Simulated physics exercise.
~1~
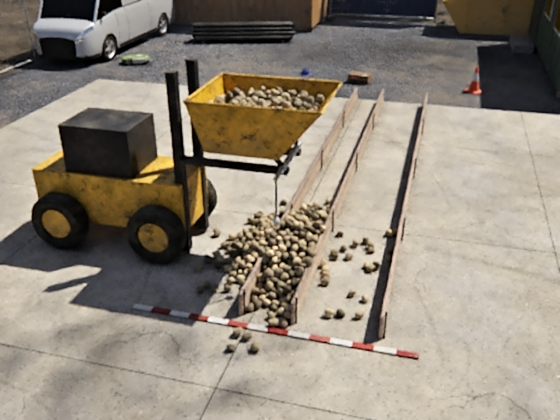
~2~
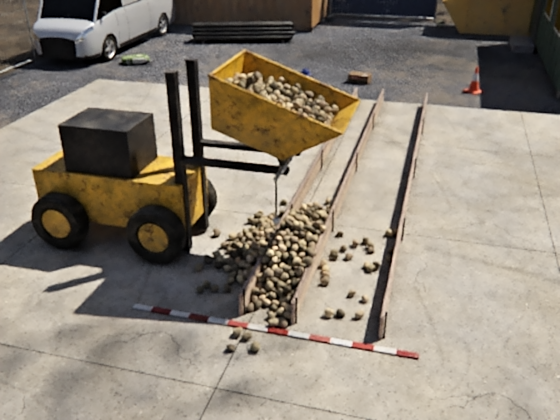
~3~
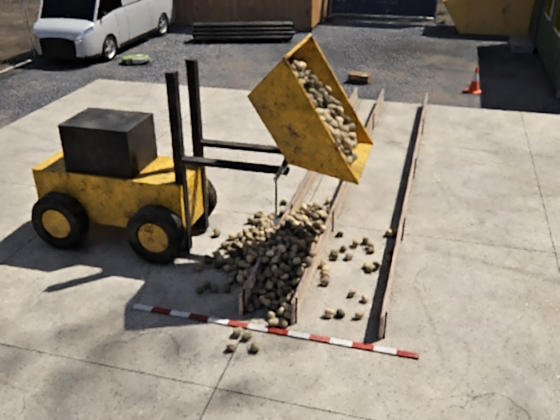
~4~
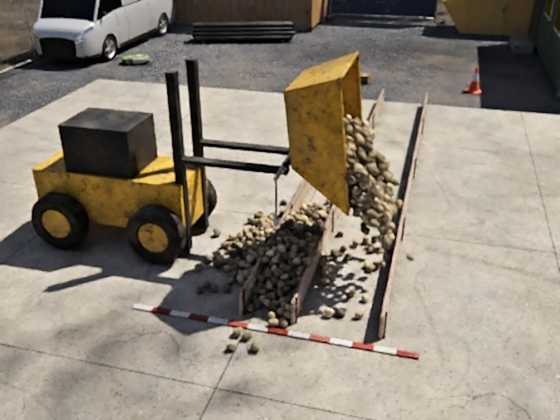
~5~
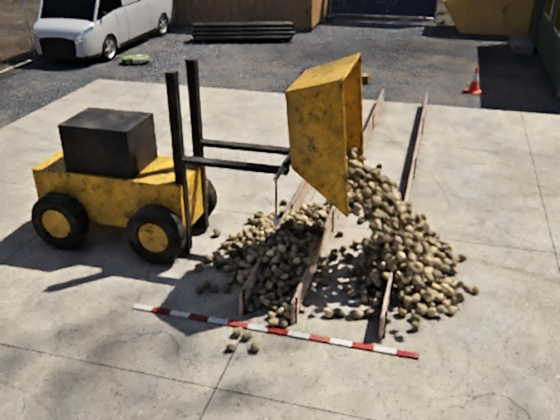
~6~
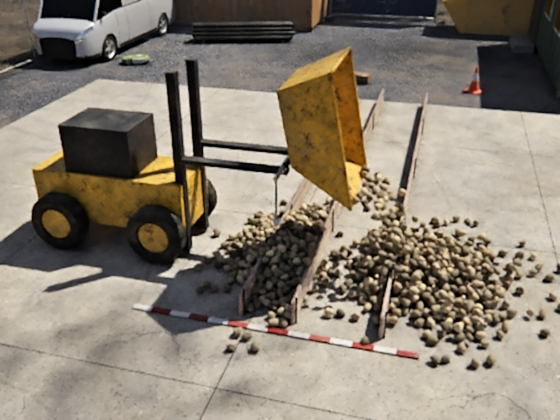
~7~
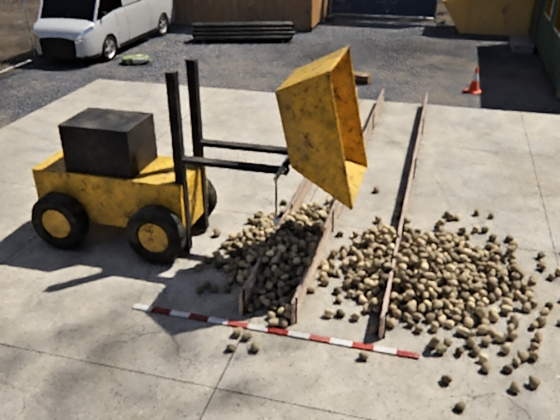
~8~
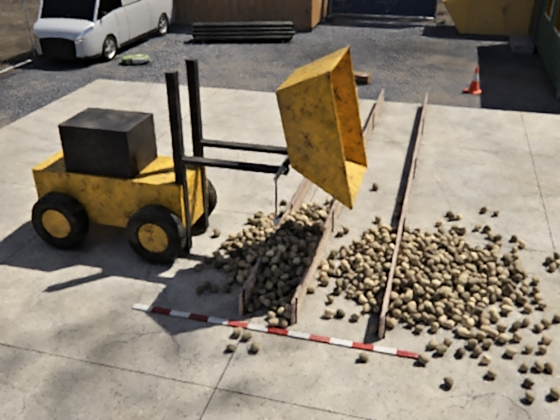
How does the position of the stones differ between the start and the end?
At the start the stones are split between the raised skip and a heap around the near boards. By the end the skip is empty and the stones as a whole lie lower and further right, with many spread over the floor beyond the last board.
